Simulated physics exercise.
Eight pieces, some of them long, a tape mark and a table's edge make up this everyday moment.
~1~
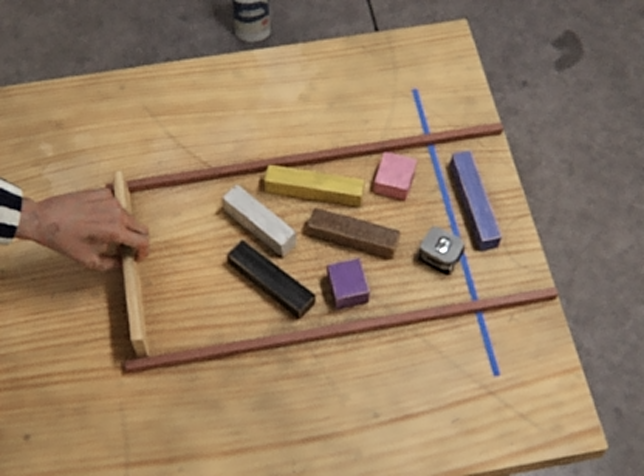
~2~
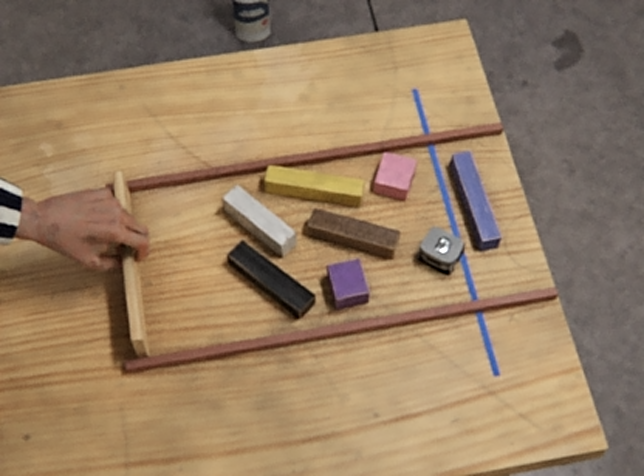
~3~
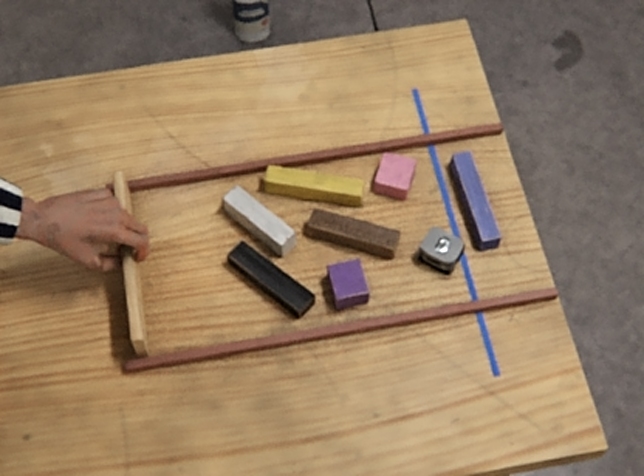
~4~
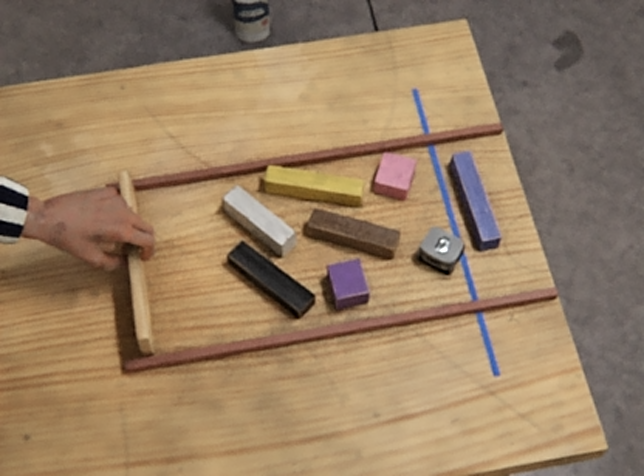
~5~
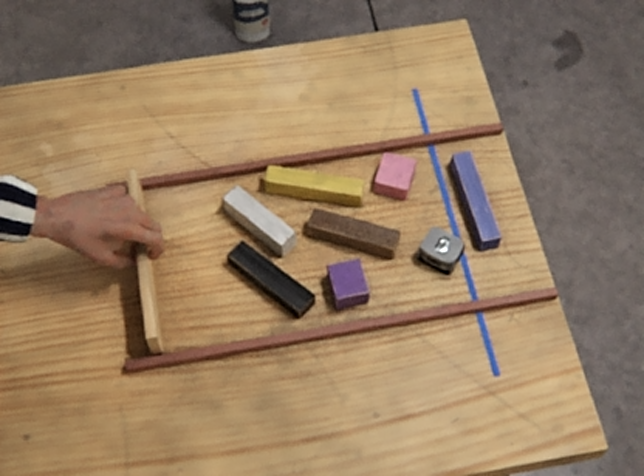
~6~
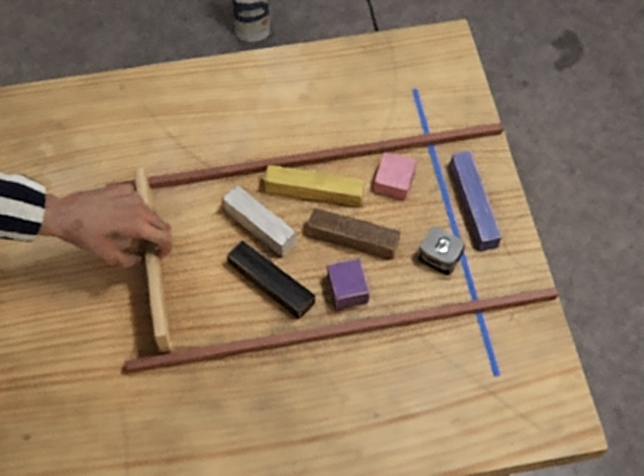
In the video, a hand in a striped sleeve holds a thin board upright between two rails on a wooden table, then slides it slightly right, while the colored blocks and grey case near the blue tape stay still.
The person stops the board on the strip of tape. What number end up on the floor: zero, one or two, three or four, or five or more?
Just one or two.
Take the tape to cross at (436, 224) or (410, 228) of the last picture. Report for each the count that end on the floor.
Counts per try: 1; 0.
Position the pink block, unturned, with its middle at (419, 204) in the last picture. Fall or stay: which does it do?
In the end the pink block slides off.
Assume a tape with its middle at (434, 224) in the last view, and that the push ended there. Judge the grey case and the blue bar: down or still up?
The grey case holds on; the blue bar falls.
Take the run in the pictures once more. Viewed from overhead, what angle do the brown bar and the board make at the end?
About 25 degrees.
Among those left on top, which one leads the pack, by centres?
Closest at the end: The grey case.
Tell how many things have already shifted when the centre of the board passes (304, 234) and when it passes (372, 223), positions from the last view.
Counts: 6, 8.
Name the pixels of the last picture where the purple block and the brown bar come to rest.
About (507, 257), and the other about (512, 207).
Soon after, none off yet; blue bar at rest near (475, 200); grey case at rest near (441, 251); pink block at rest near (395, 176).
At rest, the number that fall off is one or two; fallen, pink block and blue bar.
